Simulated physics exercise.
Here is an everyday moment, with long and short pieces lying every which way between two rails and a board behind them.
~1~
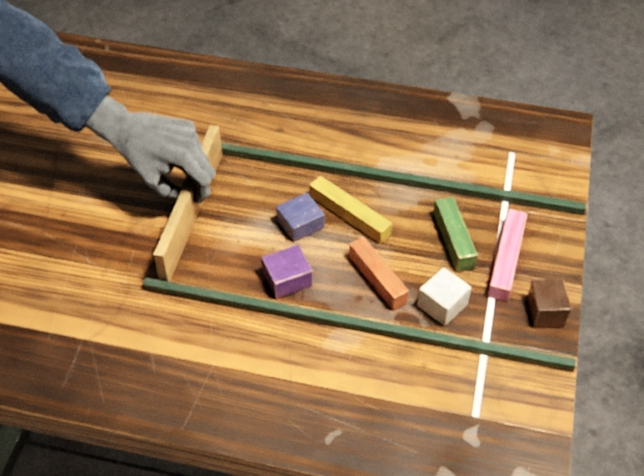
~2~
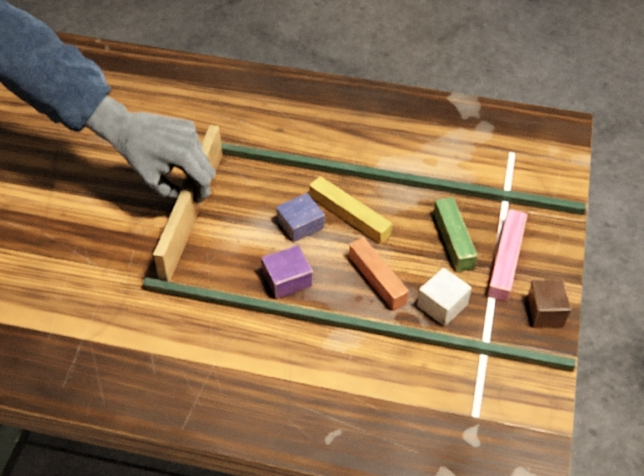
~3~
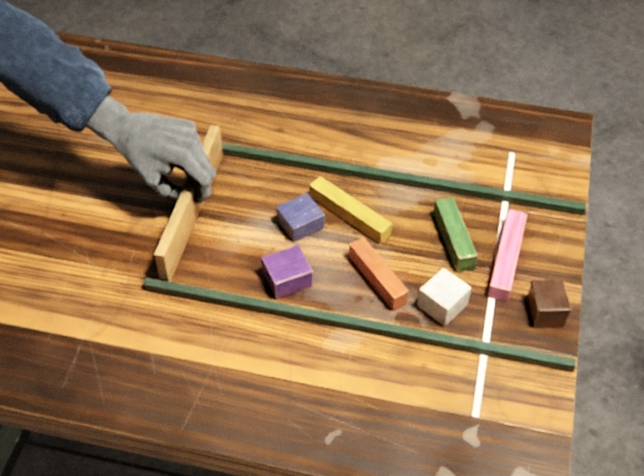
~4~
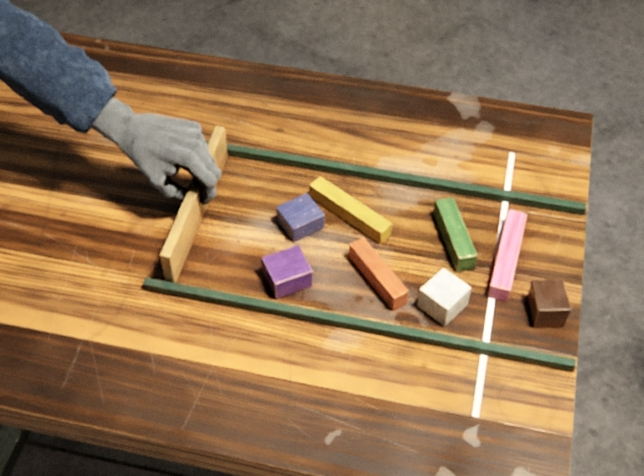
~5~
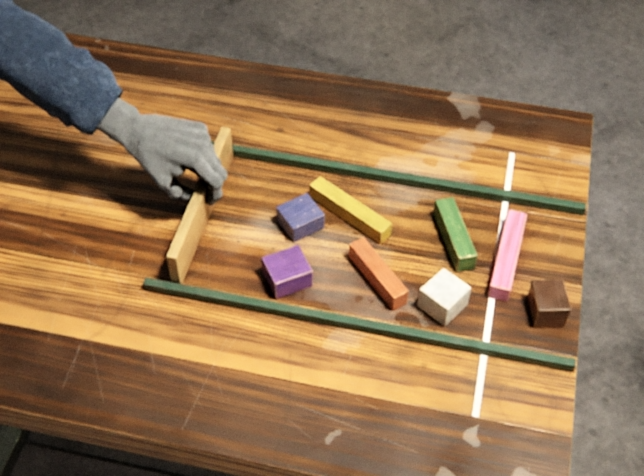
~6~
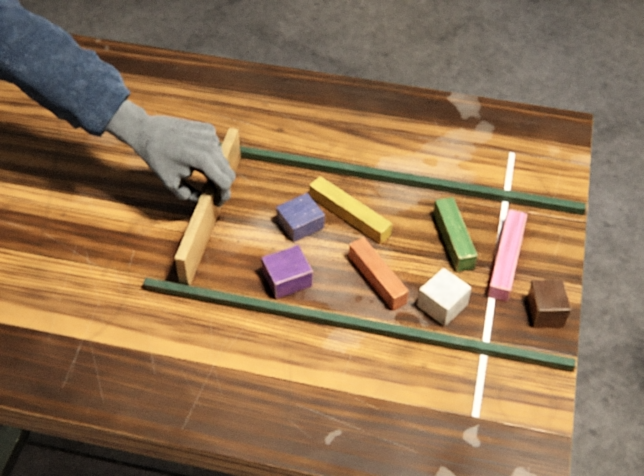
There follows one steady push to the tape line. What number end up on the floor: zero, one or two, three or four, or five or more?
Expect a tiny handful, one or two, to go down.
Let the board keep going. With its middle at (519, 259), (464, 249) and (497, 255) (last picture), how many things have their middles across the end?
Going through the three places, I get 2, 0 and 2.
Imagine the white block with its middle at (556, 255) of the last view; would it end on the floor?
In the end it falls away.
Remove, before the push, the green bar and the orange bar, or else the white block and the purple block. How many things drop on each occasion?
The counts would be 1 and 0.
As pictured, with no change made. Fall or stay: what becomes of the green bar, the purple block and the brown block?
Once everything settles, the green bar is still on top, the purple block is still on top and the brown block drops away.
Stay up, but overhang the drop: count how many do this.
The number would be 0.
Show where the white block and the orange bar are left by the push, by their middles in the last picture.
The first comes to rest at (553, 289), and the second at (539, 312).
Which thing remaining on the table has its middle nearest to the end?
The one in question is the white block.
Early on, none off yet; brown block at rest near (548, 303); pink stick at rest near (508, 254); white block at rest near (444, 297).
Finally, the number that fall off is one or two; lost, pink stick and brown block.
